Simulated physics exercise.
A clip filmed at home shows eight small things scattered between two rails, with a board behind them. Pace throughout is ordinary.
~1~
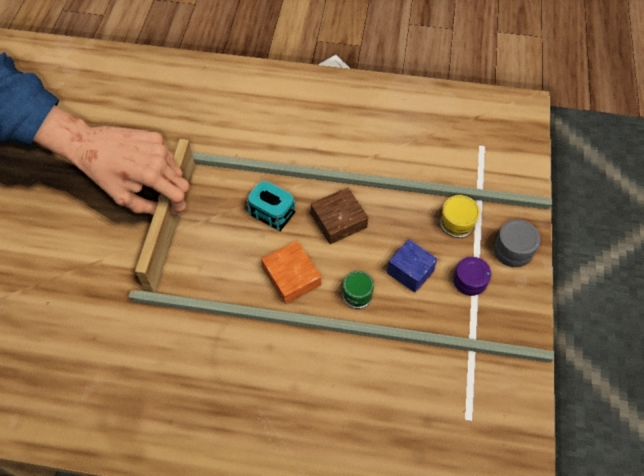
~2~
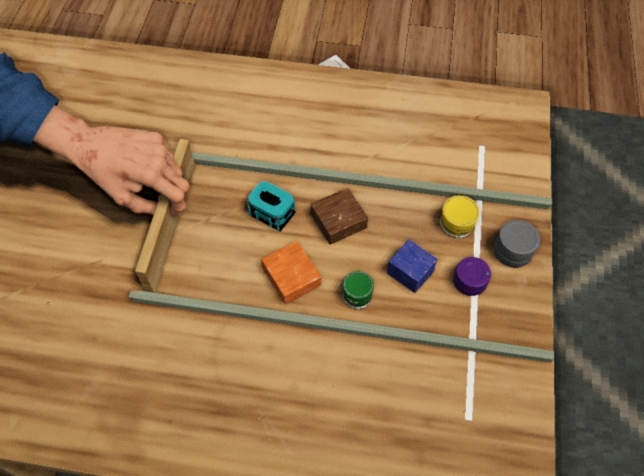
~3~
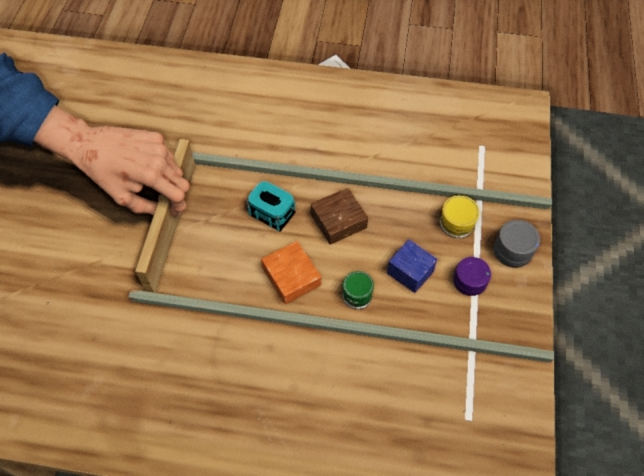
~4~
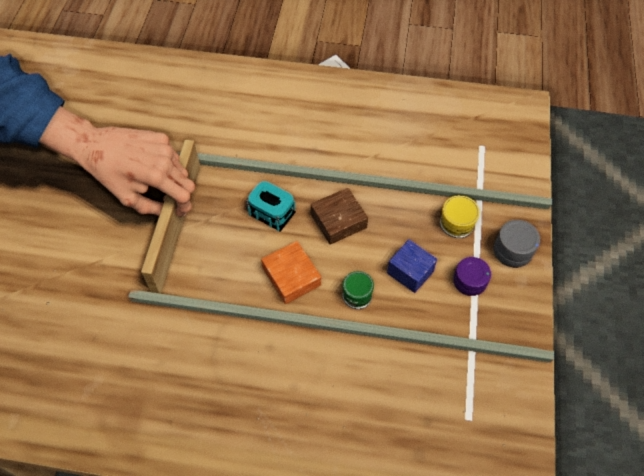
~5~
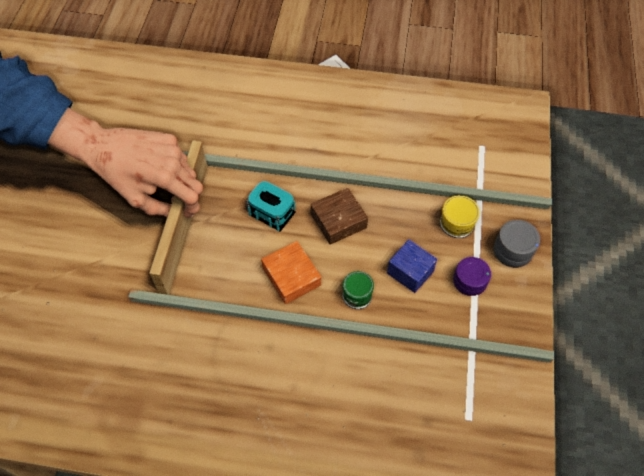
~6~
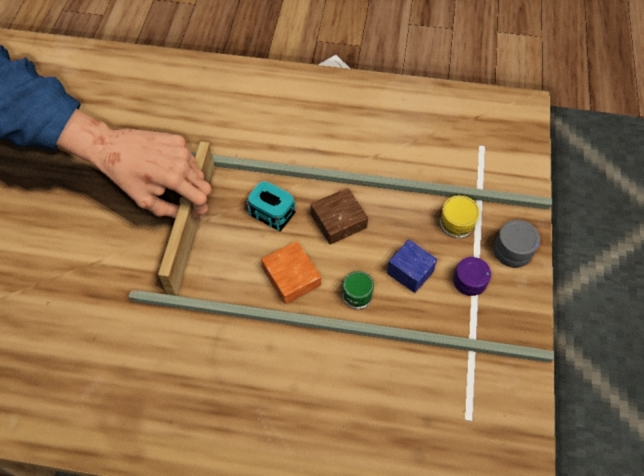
On a wooden tabletop, a hand slides a board slightly right between two rails towards eight small, motionless objects.
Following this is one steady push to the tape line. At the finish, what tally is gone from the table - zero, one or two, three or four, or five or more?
The tally gone is one or two.
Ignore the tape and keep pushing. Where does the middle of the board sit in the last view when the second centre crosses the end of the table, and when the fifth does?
The first one at (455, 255), the next at (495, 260).
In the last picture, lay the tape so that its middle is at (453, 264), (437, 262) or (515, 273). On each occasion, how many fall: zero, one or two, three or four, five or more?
In turn: 1 or 2, zero, five or over.
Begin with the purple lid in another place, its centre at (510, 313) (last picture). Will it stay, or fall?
This time it winds up down.
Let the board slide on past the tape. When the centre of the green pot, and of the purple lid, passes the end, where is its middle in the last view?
The middle sits near (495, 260) for the first and near (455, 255) for the other.
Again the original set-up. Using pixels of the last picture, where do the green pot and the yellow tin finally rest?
Result: One at about (535, 328), the other at about (535, 216).
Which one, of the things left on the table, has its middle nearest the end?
Brown block.
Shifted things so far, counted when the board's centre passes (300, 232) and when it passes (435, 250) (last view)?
I count 4 first and 8 after.
Soon after, none off yet; grey lid at rest near (516, 244); purple lid at rest near (472, 277); yellow tin at rest near (459, 217).
At rest, the number that fall off is one or two; fallen, purple lid and grey lid.
